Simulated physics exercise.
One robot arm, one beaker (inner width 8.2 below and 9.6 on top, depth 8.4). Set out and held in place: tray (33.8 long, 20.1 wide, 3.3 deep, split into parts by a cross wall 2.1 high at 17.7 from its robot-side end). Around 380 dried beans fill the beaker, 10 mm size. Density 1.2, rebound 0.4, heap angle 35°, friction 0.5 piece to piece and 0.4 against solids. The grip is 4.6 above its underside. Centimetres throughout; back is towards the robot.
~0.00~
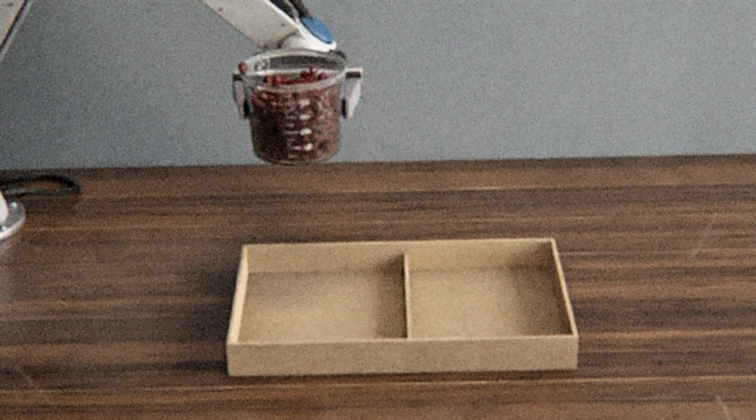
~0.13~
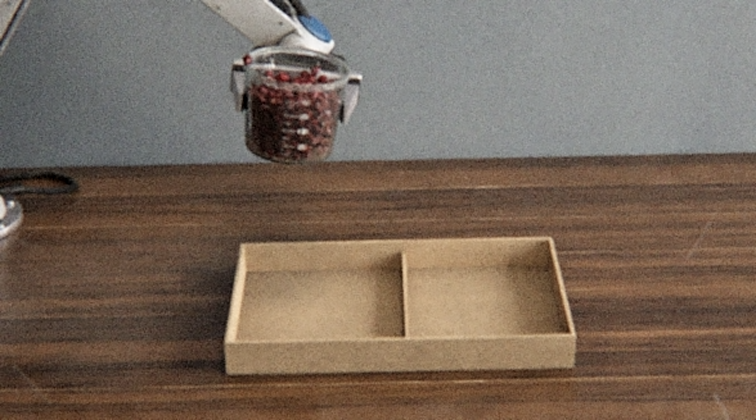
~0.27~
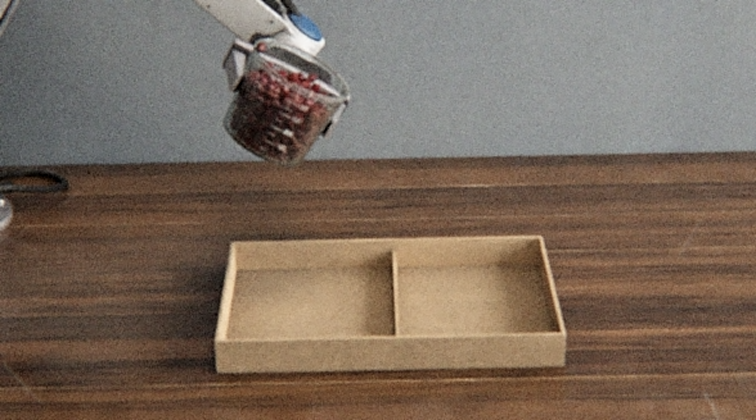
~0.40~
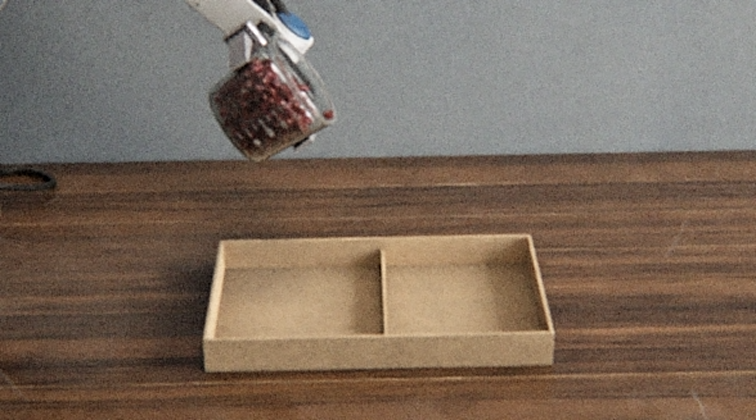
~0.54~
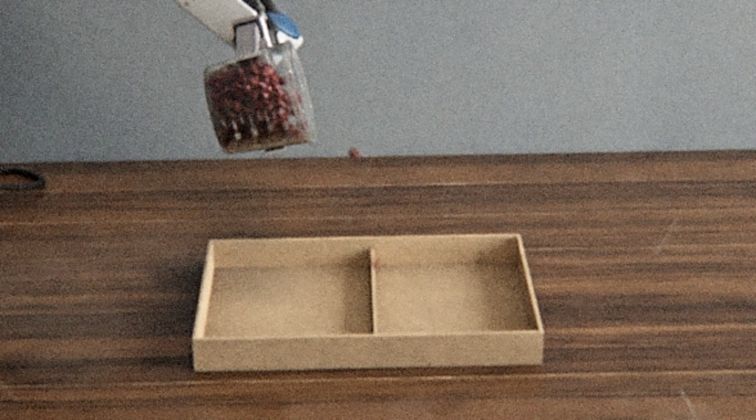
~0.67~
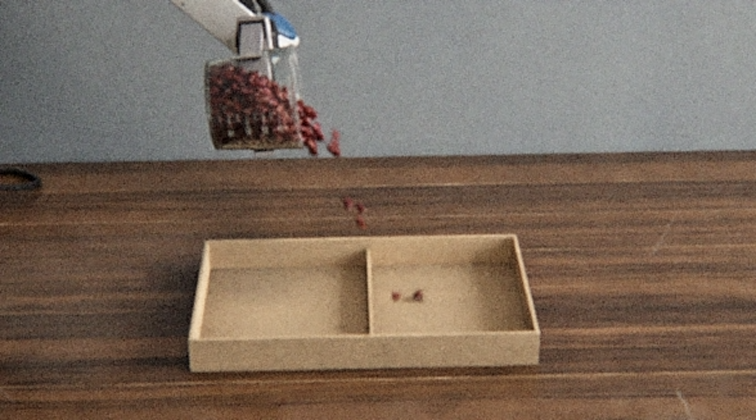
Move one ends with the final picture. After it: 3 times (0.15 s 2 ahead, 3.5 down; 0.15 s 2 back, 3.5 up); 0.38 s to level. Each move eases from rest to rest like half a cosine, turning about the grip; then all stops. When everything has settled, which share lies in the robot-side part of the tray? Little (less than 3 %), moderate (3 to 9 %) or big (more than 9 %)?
Share in the robot-side part of the tray: Big (more than 9 %).
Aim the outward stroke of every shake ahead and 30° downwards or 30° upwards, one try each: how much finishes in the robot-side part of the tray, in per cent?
Some 30 and 35 per cent.
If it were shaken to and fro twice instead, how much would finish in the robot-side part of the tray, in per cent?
It would be near 15 per cent.
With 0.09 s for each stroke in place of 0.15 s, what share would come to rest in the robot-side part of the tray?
It would be near 15 per cent.
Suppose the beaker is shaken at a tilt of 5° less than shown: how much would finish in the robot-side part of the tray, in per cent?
Then about 15 per cent.
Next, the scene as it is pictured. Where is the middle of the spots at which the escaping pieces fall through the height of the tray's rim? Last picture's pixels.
Near (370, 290).
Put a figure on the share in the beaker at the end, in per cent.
About 60 per cent.
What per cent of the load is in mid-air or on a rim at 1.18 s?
About 5 per cent.
After 1.18 s, tilted 85° forward, highest piece 24 above the table; 268 in the beaker, 52 in the far-side part, 40 in the robot-side part, 17 in flight or on a rim.
After 1.69 s, tilted 65° forward, highest piece 25 above the table; 235 in the beaker, 70 in the far-side part, 67 in the robot-side part, 5 in flight or on a rim.
After 2.15 s, level, highest piece 27 above the table; 235 in the beaker, 72 in the far-side part, 70 in the robot-side part.
After 3.20 s, level, highest piece 27 above the table; 235 in the beaker, 72 in the far-side part, 70 in the robot-side part.
At rest, 235 in the beaker, 72 in the far-side part, 70 in the robot-side part. That is 19 % in the robot-side part of the tray.
